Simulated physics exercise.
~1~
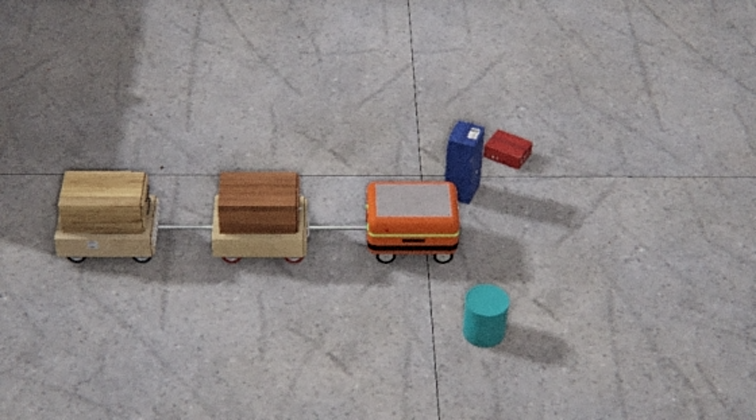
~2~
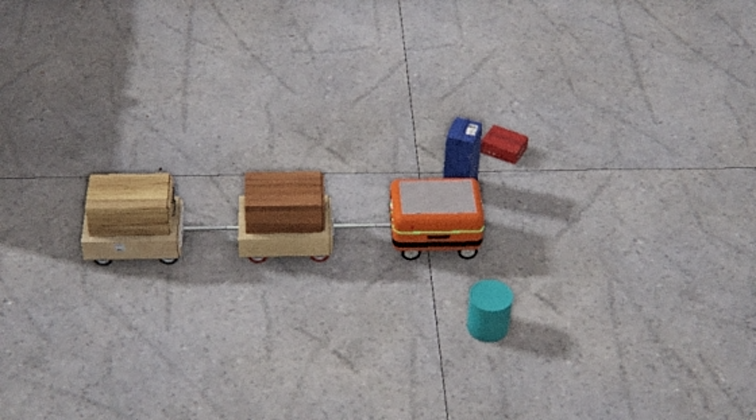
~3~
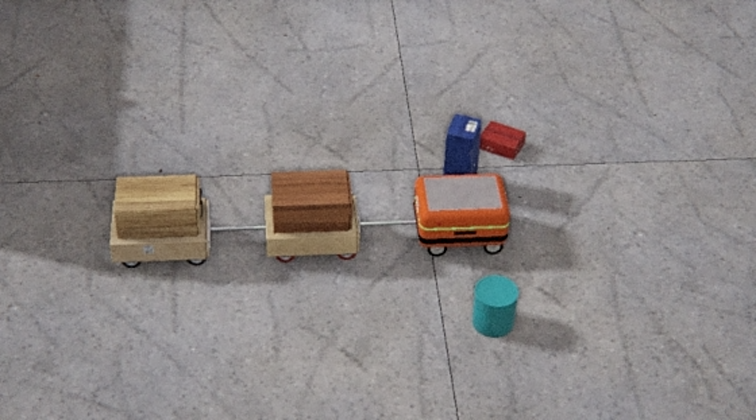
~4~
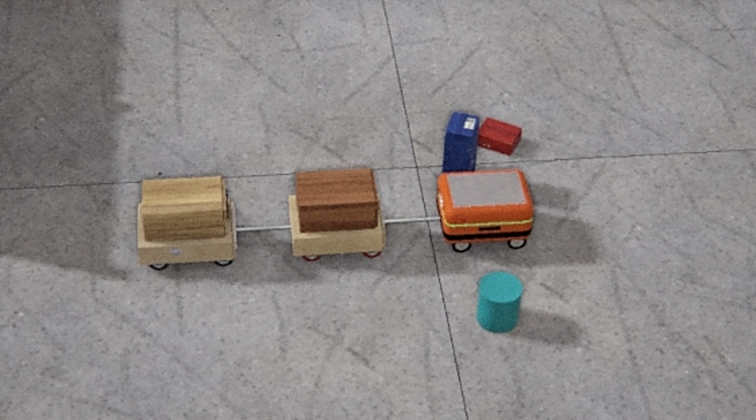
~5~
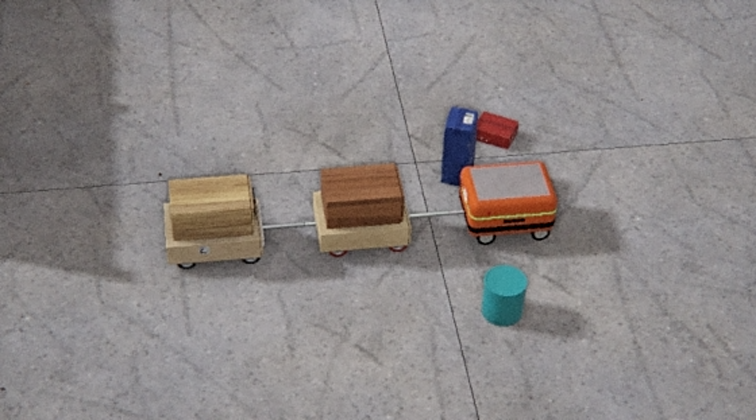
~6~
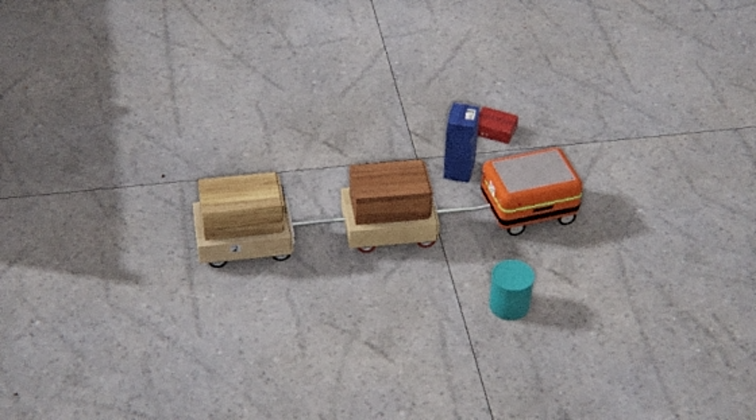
On a scuffed grey floor, a small orange vehicle pulls two carts carrying wooden blocks slowly rightward, toward the gap between an upright blue box with a red box behind it and a turquoise cylinder. It passes through the gap, then angles slightly upward with the carts trailing behind.
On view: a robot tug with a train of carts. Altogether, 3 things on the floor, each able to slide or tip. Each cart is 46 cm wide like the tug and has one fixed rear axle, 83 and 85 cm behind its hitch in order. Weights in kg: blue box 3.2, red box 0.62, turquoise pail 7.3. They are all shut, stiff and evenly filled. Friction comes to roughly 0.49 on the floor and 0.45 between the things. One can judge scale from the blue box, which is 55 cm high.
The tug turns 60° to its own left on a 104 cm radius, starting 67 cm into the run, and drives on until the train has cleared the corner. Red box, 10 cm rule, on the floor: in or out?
It's inside the limit.
Then, 1.70 s later than the last frame, 197 cm covered.
Then, 3.50 s later than the last frame, 320 cm covered; blue box 9 cm from its spot.
When it is over, all 3 within 10 cm of the start. End places, in pixels of the last picture, red box near (496, 125).
